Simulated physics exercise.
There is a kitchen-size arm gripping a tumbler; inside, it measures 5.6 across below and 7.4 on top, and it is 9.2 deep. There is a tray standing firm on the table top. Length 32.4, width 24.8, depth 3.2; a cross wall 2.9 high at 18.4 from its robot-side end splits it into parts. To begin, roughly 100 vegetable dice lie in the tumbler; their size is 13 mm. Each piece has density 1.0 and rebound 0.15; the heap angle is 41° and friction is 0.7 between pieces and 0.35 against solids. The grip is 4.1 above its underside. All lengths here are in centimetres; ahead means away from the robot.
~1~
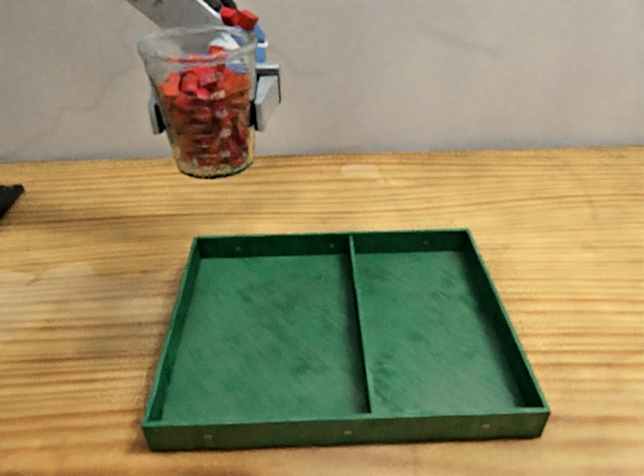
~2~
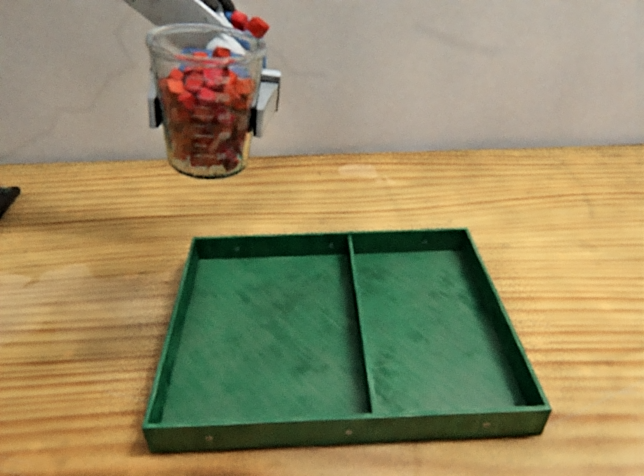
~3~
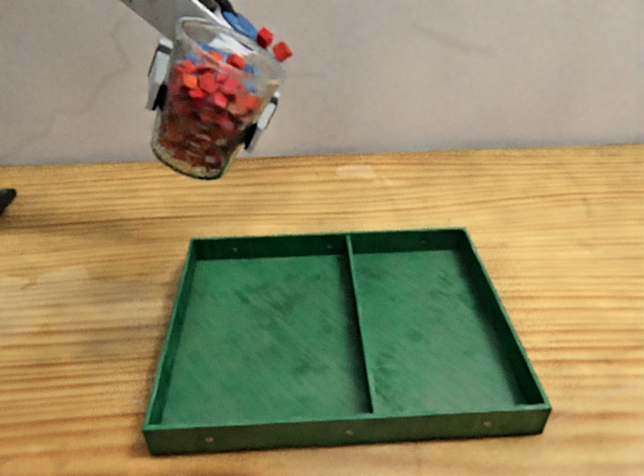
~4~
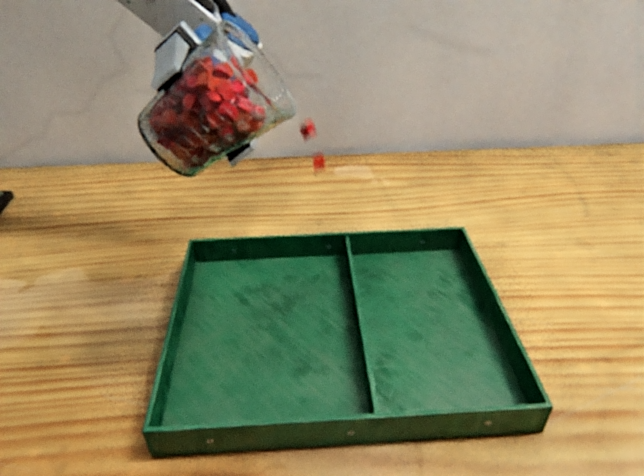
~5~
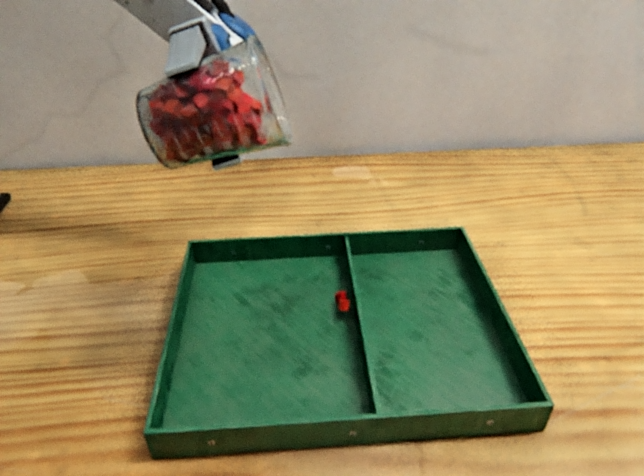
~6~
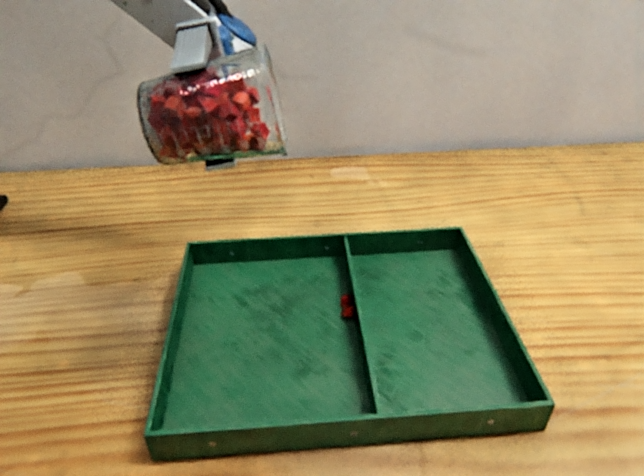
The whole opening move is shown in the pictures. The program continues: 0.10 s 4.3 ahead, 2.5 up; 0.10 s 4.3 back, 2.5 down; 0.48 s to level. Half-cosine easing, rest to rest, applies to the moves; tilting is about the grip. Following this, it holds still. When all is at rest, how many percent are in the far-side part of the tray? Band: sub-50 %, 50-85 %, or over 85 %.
Band: Over 85 %.
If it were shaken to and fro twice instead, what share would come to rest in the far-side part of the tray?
Estimate for that case: 95 %.
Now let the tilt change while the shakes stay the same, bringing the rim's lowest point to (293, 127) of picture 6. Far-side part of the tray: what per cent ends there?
About 75 per cent.
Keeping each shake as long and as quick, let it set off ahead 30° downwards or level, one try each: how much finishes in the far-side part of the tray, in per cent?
Near 20 and 75 percent respectively.
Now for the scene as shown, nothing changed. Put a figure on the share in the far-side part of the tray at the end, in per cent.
95 per cent, more or less.
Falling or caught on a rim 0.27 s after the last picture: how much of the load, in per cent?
My guess is some 96 in a hundred.
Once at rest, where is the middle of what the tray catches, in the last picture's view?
Centre estimate: About (445, 315).
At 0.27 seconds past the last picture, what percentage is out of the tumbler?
Roughly 100 per cent by then.
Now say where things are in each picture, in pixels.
Tumbler middle at (208, 106), level; upper third of the load around (210, 82), from x 165 to 245, top at y 15; 97 in the tumbler, in the first frame.
Tumbler middle at (208, 106), tilted 8° forward; upper third of the load around (211, 83), from x 170 to 260, top at y 20, in the second frame.
Tumbler middle at (210, 107), tilted 28° forward; upper third of the load around (212, 83), from x 170 to 280, top at y 40, in the third frame.
Tumbler middle at (212, 109), tilted 53° forward; upper third of the load around (209, 88), from x 160 to 320, top at y 65; 95 in the tumbler, 2 in flight or on a rim, in the fourth frame.
Tumbler middle at (213, 112), tilted 73° forward; upper third of the load around (206, 92), from x 160 to 345, top at y 70; 95 in the tumbler, 2 in the robot-side part, in the fifth frame.
Tumbler middle at (213, 113), tilted 81° forward; upper third of the load around (206, 93), from x 160 to 350, top at y 75; 95 in the tumbler, 2 in the robot-side part, in the sixth frame.
Then, 0.27 s after the last picture, tilted 77° forward, highest piece 23 above the table; 2 in the robot-side part, 1 in the tumbler, 1 in the far-side part, 93 in flight or on a rim.
Then, 0.54 s after the last picture, tilted 15° forward, highest piece 24 above the table; 92 in the far-side part, 3 in the robot-side part, 1 in the tumbler, 1 on the table or floor.
Then, 0.88 s after the last picture, level, highest piece 21 above the table; 92 in the far-side part, 3 in the robot-side part, 1 in the tumbler, 1 on the table or floor.
Then, 1.93 s after the last picture, level, highest piece 21 above the table; 92 in the far-side part, 3 in the robot-side part, 1 in the tumbler, 1 on the table or floor.
Final count, 92 in the far-side part, 3 in the robot-side part, 1 in the tumbler, 1 on the table or floor. That is 95 % in the far-side part of the tray.
